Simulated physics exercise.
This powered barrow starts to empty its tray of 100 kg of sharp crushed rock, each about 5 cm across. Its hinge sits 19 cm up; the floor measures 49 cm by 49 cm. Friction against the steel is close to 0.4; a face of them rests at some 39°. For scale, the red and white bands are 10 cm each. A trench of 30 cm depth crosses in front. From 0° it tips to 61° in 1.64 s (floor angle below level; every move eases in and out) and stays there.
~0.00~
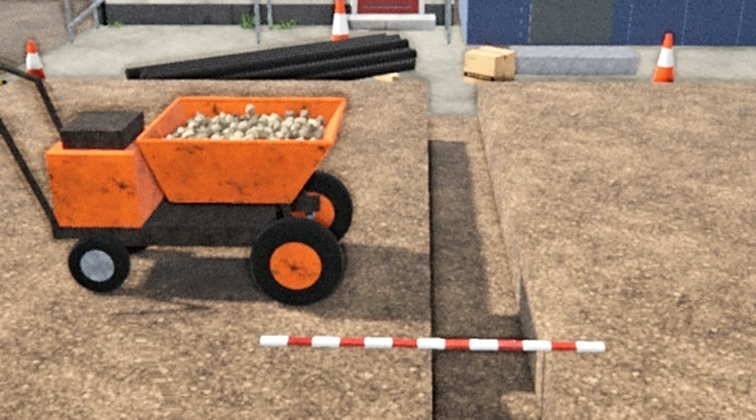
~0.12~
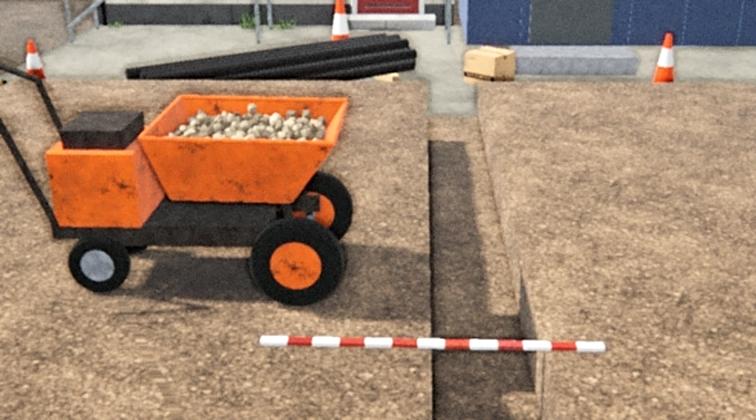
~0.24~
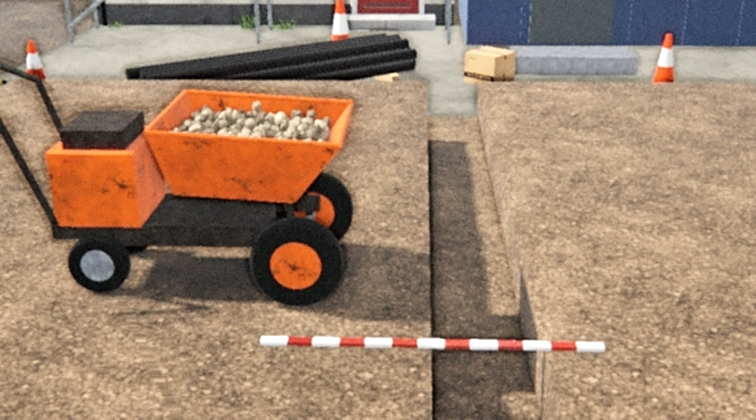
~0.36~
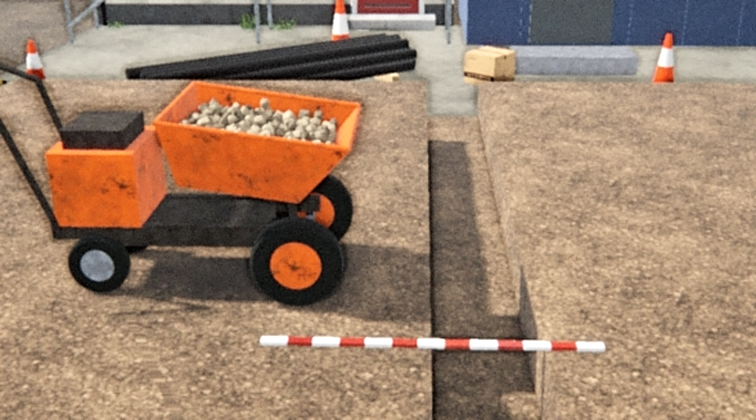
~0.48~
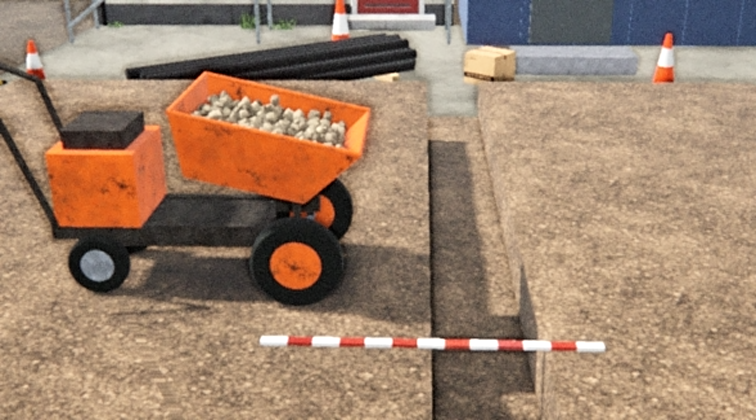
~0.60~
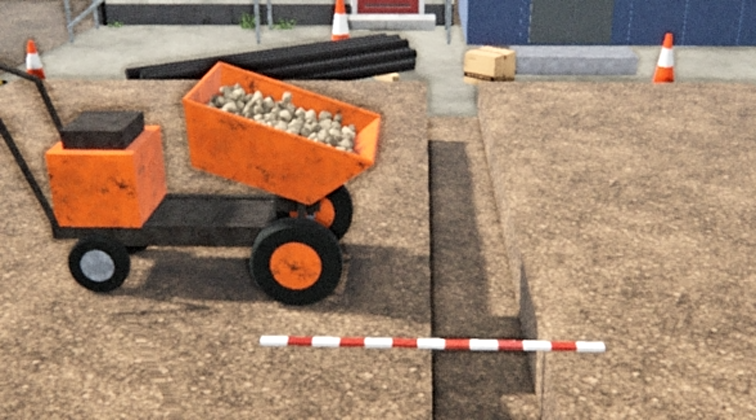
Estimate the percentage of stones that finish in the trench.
Some 23 per cent of it.
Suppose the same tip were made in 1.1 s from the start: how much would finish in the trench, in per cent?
Then about 30 per cent.
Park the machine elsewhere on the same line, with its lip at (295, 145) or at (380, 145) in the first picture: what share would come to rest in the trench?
About 15 and 20 per cent.
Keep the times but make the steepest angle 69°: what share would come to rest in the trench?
In that case some 65 per cent.
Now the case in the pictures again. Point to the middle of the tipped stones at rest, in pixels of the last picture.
Their middle is at about (477, 327).
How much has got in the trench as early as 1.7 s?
Some 5 per cent.
After 1.2 s the floor is at 51°; 100 % in the tray; the foremost stones are at (403, 197).
After 1.7 s the floor is at 61°; 97 % in the tray, 3 % in the trench; the foremost stones are at (466, 275).
After 2.1 s the floor is at 61°; 88 % in the tray, 12 % in the trench; the foremost stones are at (520, 346).
After 4.0 s the floor is at 61°; 77 % in the tray, 23 % in the trench; the foremost stones are at (517, 323).
